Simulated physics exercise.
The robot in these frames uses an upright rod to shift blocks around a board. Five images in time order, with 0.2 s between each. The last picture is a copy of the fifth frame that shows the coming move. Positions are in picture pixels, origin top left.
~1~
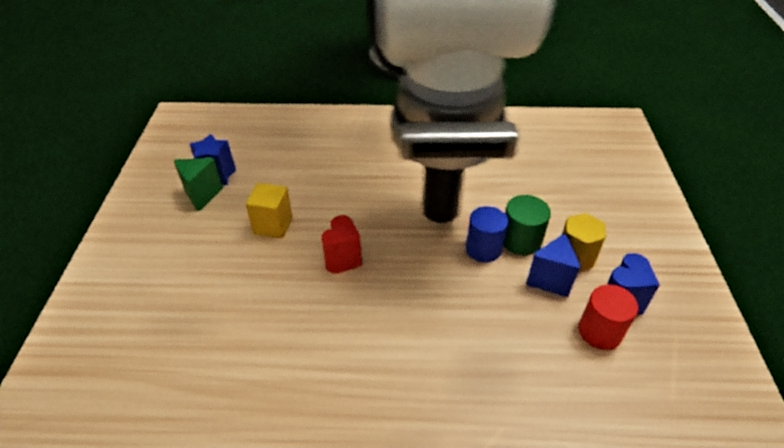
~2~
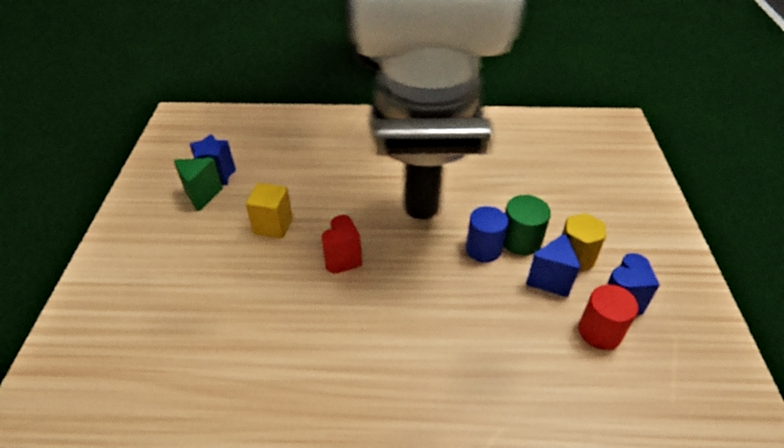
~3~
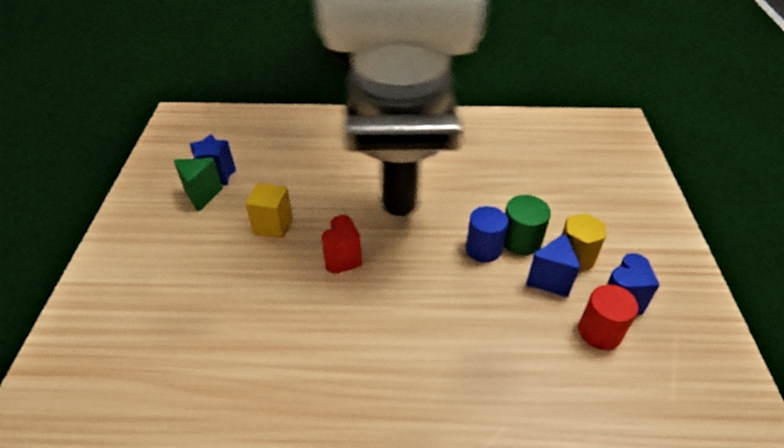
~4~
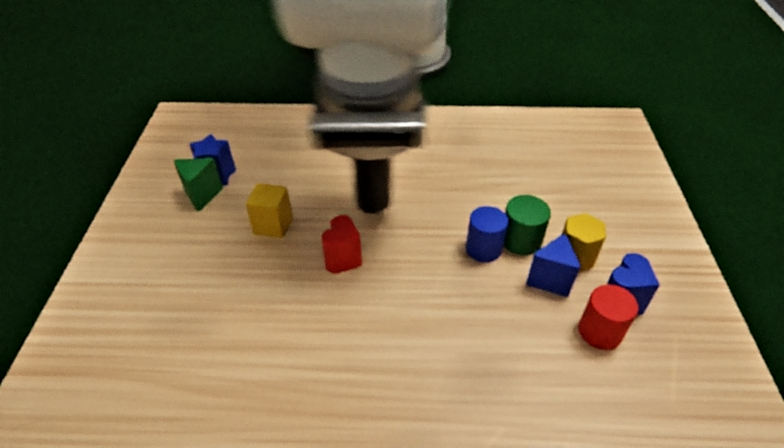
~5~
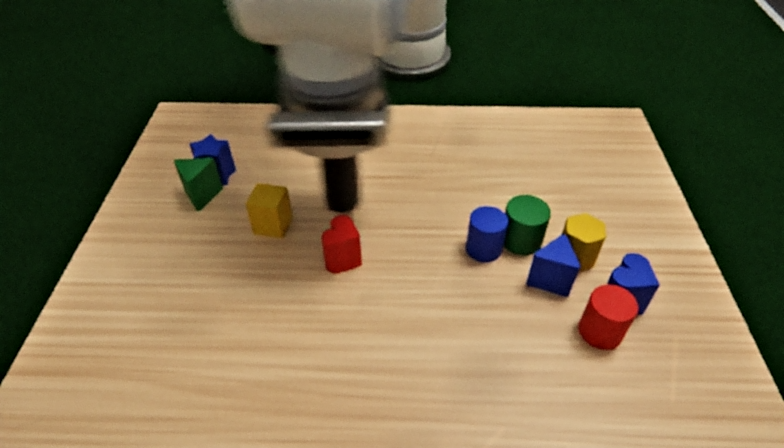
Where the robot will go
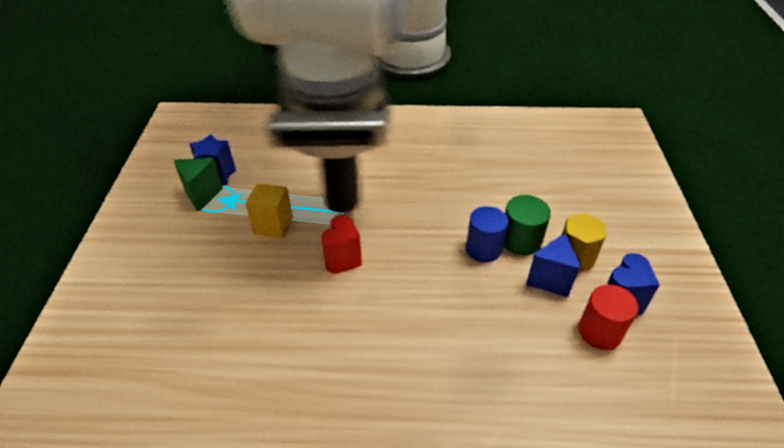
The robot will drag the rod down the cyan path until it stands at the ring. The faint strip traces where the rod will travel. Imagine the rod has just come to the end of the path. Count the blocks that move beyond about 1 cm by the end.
The number is two.
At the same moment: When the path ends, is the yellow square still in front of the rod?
No, that is not what happens.
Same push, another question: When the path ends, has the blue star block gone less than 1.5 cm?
Yes, that is what happens.
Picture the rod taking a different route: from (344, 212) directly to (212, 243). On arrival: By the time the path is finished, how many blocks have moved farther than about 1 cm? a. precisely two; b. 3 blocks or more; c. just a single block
The answer is c.
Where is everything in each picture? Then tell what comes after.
In the first frame, lower end of the rod at (441, 210), tops of blocks, green triangle at (192, 166), blue star block at (208, 146), yellow square at (266, 195).
In the second frame, rod at (422, 207), blocks as before.
In the third frame, rod at (400, 203), blocks as before.
In the fourth frame, rod at (373, 201), blocks as before.
In the fifth frame, rod at (343, 200), green triangle at (192, 166), blue star block at (208, 146), yellow square at (266, 195).
The drawn path runs in a line from (344, 212) to (217, 199).
The first path, step by step. One third of the way, rod at (298, 196); yellow square at (259, 197), turned 10° anticlockwise.
Two thirds of the way, rod at (255, 191); yellow square at (241, 199), turned 80° anticlockwise.
At the end, rod at (213, 187); green triangle at (177, 165); blue star block not moved; yellow square at (241, 199), turned 85° anticlockwise.
